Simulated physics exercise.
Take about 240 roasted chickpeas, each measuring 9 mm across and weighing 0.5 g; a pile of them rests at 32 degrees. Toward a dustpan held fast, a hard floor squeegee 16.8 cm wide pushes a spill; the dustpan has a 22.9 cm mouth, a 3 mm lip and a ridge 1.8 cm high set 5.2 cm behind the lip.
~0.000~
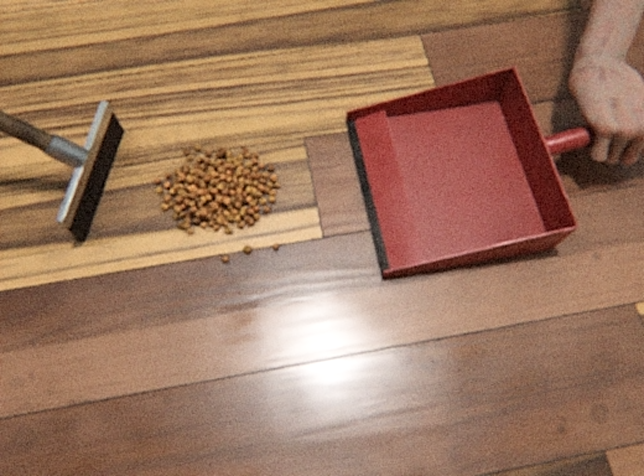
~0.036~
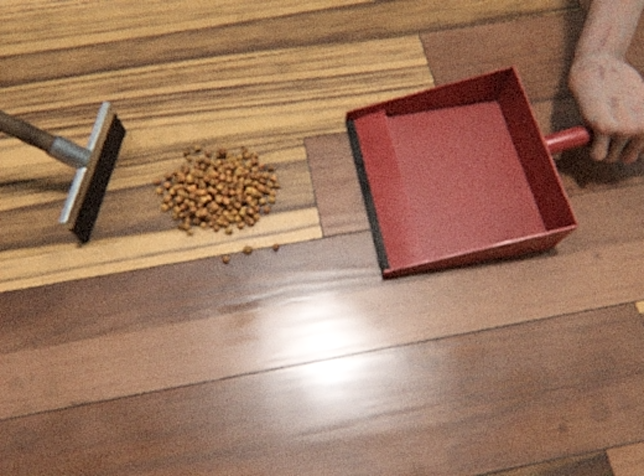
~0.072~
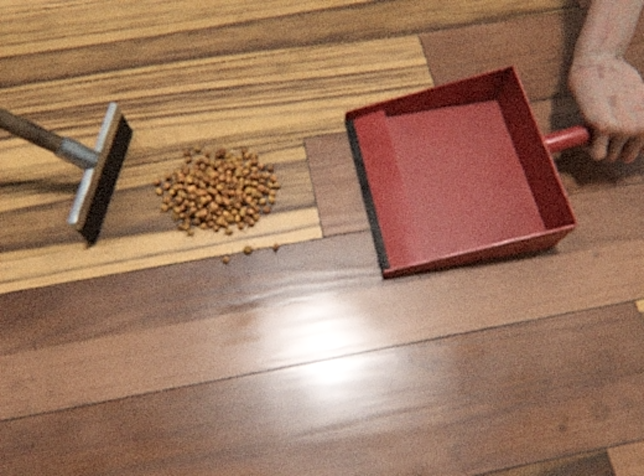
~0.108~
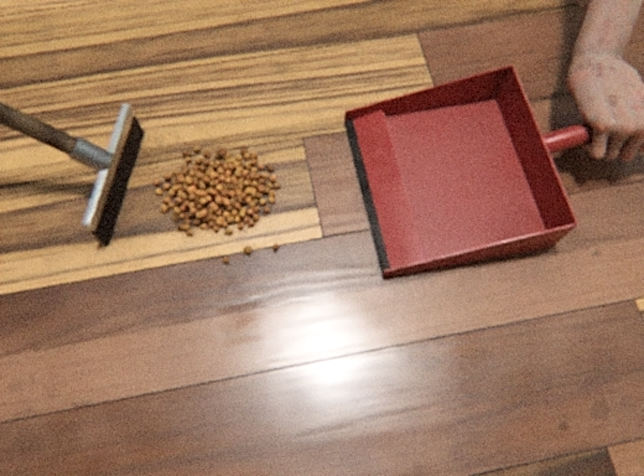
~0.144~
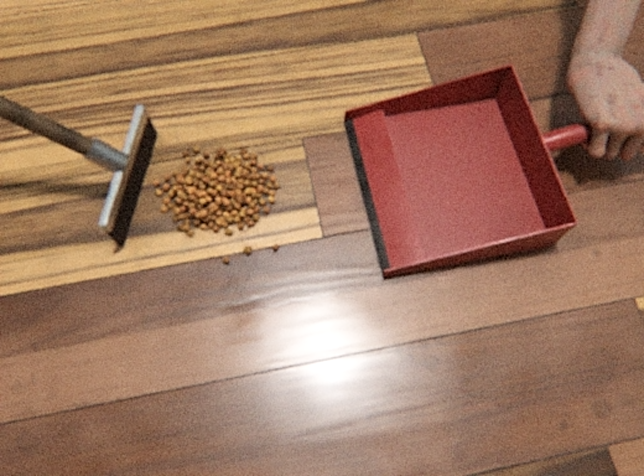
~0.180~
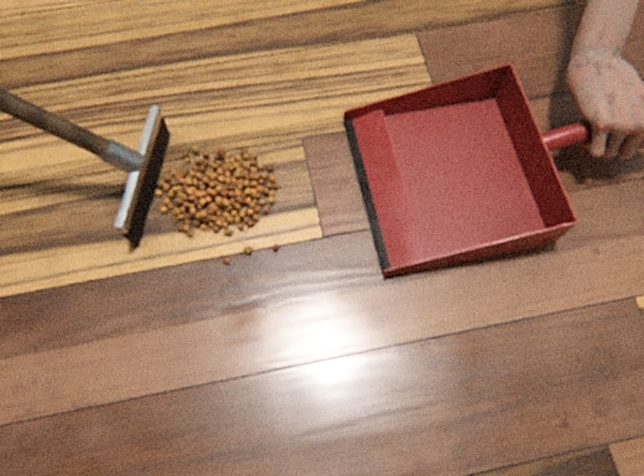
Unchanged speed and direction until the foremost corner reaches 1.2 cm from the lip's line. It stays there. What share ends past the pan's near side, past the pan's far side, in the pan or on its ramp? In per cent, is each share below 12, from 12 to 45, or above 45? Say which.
Near side: Odds are it gets a meagre share, far side: Odds are it gets a meagre share, pan: Odds are it gets a so-so share.
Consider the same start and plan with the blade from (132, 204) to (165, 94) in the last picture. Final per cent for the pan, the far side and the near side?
Pan 5 % / far 5 % / near 0 %.
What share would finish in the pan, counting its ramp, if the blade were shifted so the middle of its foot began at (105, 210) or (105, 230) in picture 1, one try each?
25 and 15 per cent, roughly.
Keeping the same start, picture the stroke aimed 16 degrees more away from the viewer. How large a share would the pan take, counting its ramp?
In that case around 5 per cent.
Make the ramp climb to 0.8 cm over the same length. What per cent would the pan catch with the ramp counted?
That change would give about 30 per cent.
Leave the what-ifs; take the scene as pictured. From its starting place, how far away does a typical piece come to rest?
About 18 cm.
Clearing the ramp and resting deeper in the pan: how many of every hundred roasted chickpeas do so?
Around 0 percent.
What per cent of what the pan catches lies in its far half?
Share: Approx. 60 %.
After 0.40 s, middle of the blade 16 cm from the lip; 0 % over the lip, far side 0 %, near side 0 %.
After 0.55 s, middle of the blade 8 cm from the lip; 0 % over the lip, far side 0 %, near side 0 %.
After 0.83 s, middle of the blade 4 cm from the lip; 20 % over the lip, far side 0 %, near side 0 %.
By 1.2 s all is still; near side 0 %, far side 5 %, pan 20 %, in front of the lip or behind the blade 75 %.
